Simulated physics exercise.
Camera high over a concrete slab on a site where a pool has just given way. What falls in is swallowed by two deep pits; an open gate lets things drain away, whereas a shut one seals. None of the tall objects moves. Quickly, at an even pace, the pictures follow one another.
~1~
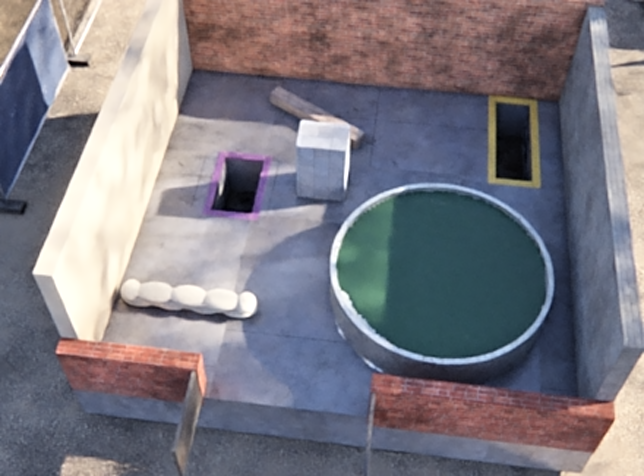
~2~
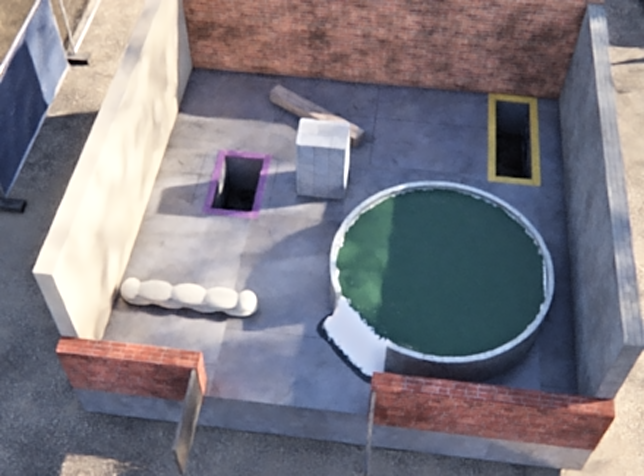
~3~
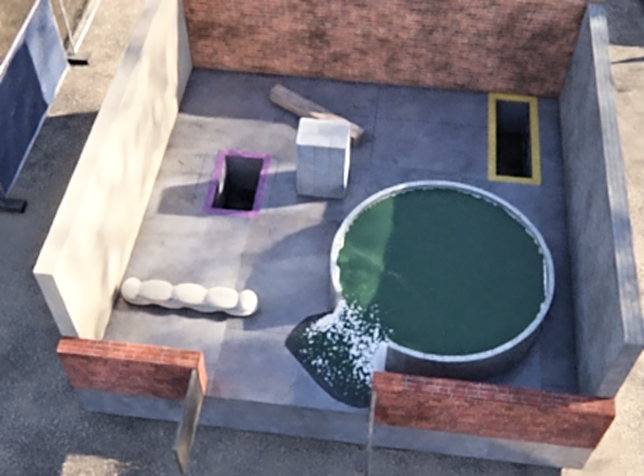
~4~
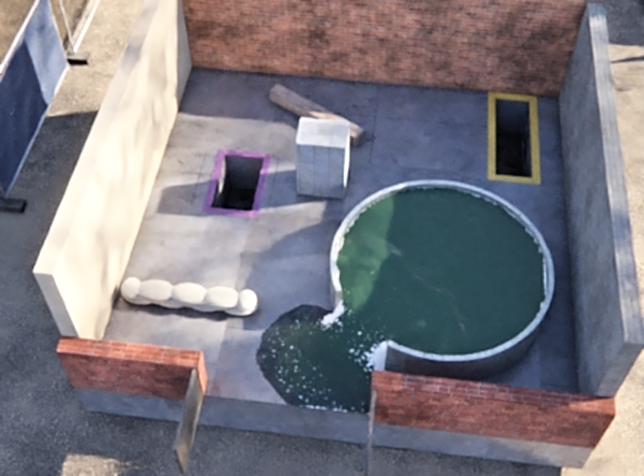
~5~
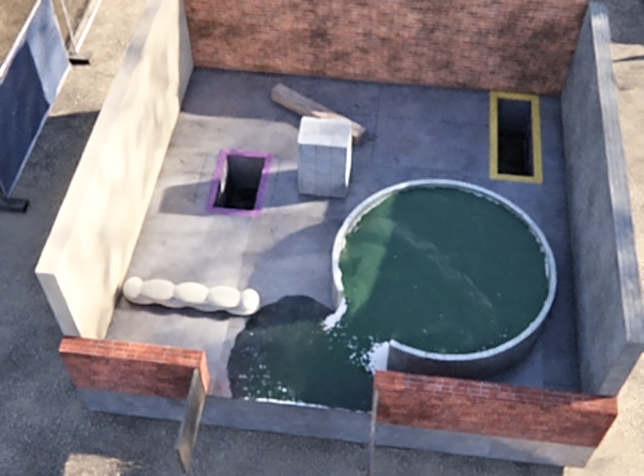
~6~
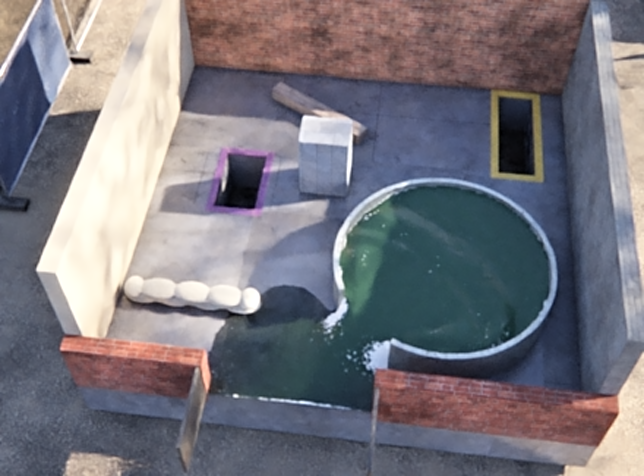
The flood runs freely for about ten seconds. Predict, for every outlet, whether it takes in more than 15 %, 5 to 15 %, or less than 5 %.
Result: The gate takes in a considerable amount - past fifteen per cent; the yellow pit takes in a trifling amount - short of five per cent; the purple pit takes in a trifling amount - short of five per cent.
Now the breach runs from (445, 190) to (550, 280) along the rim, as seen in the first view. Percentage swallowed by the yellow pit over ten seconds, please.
In percent, yellow takes 55.
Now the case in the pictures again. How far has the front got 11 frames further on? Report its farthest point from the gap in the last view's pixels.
I'd put it around (97, 364).
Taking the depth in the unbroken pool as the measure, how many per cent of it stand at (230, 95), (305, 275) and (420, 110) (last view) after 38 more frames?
Respectively near 2, 4 and 0 per cent.
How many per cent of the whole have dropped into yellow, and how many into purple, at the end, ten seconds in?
In order, near 0 and 2 in a hundred.
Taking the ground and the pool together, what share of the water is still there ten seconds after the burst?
Roughly 42 parts in every hundred.
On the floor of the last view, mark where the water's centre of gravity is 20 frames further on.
Centre: Close to (400, 293).
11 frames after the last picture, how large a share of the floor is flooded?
Roughly 15 per cent.
A moment on, water covers 15 % of the floor; the gate 8 %, the yellow pit 0 %, the purple pit 0 %.
Next, water covers 15 % of the floor; the gate 16 %, the yellow pit 0 %, the purple pit 0 %.
Then, water covers 25 % of the floor; the gate 26 %, the yellow pit 0 %, the purple pit 0 %.
Later, water covers 35 % of the floor; the gate 40 %, the yellow pit 0 %, the purple pit 1 %.
In the end, water covers 35 % of the floor; the gate 55 %, the yellow pit 0 %, the purple pit 2 %.
